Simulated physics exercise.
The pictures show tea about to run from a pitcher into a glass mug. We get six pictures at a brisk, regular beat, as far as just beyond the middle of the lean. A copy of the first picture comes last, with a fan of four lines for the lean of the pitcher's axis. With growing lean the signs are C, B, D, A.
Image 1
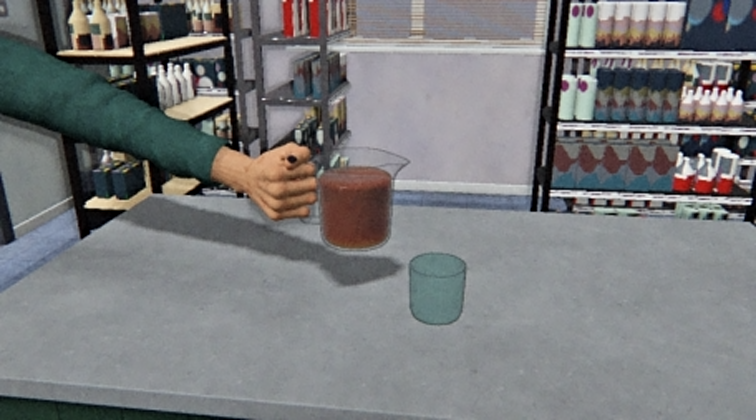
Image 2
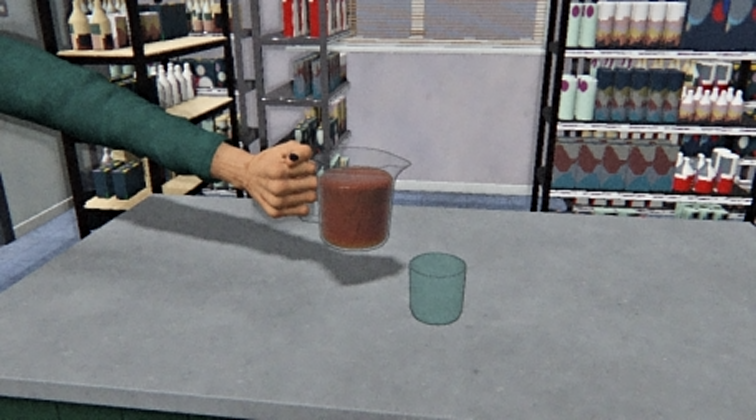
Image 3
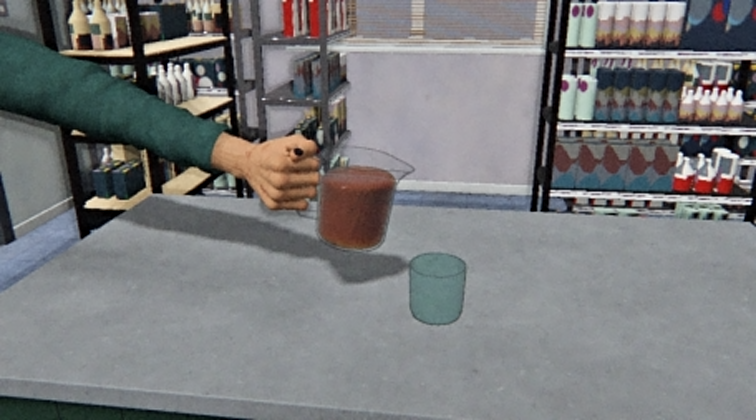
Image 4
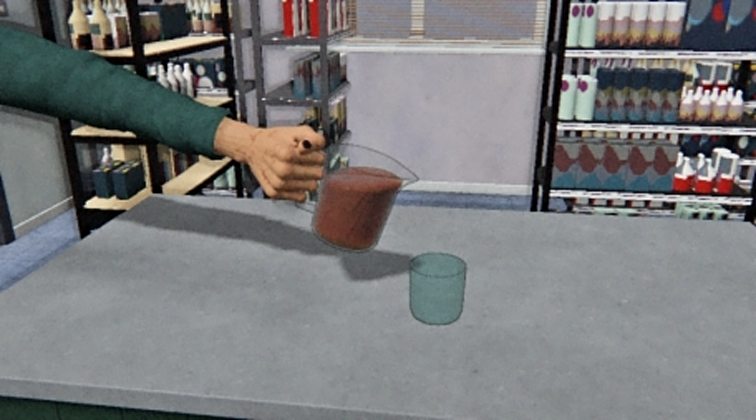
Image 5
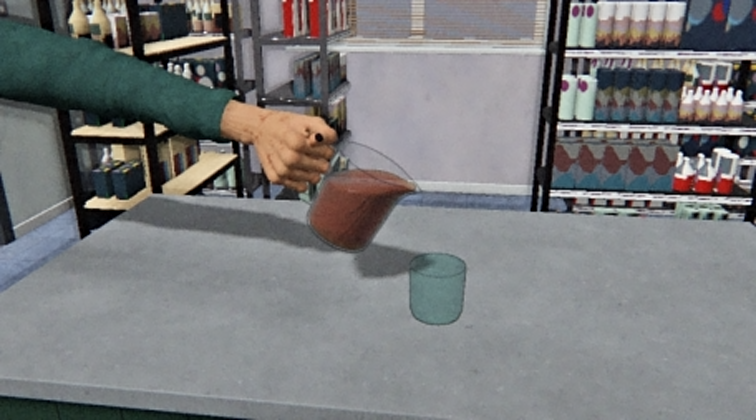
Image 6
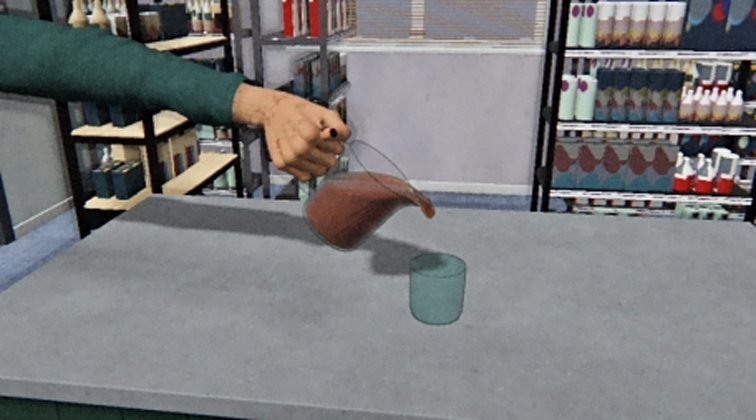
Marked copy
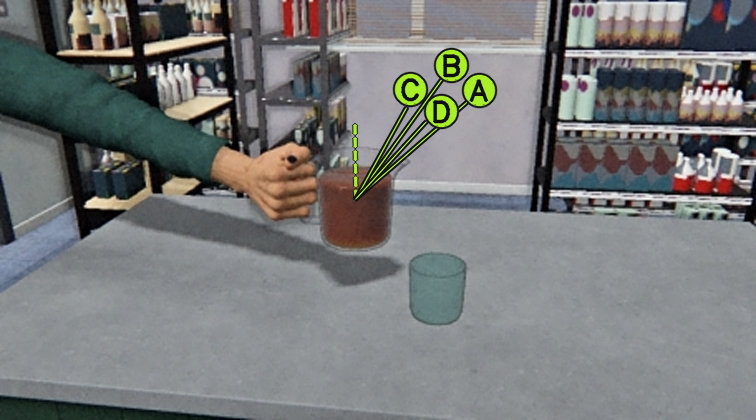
A hand in a green sleeve holds a clear pitcher of reddish-brown liquid upright above a grey counter, to the left of an empty greenish glass. The hand rises as it tilts the pitcher steadily to the right, and the liquid slides toward the lip, then just begins to run over it.
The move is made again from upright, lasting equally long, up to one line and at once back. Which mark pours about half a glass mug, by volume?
The best tilt is A.
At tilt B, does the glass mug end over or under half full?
Under half.
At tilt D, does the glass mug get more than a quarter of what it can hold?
Yes, it does.
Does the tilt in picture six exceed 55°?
No, it does not.
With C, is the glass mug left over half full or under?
Under half.
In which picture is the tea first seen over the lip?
Picture 6.
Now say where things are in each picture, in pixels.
The first picture shows upright, lip at (409, 162); rim of the glass mug round (438, 264); nothing has left yet.
The second picture shows tipped about 2°, lip at (410, 164); nothing has left yet.
The third picture shows tipped about 8°, lip at (414, 170); nothing has left yet.
The fourth picture shows tipped about 17°, lip at (418, 179); nothing has left yet.
The fifth picture shows tipped about 28°, lip at (421, 191); nothing has left yet.
The sixth picture shows tipped about 40°, lip at (421, 204); tea is over the lip, down to (431, 214).
In lime, A at (467, 102); B at (441, 79); C at (406, 107); D at (426, 121).
Choosing A, the glass mug ends with about 52 % of what it can hold.
Choosing B, the glass mug ends with about 21 % of what it can hold.
Choosing C, the glass mug ends with about 9 % of what it can hold.
Choosing D, the glass mug ends with about 36 % of what it can hold.
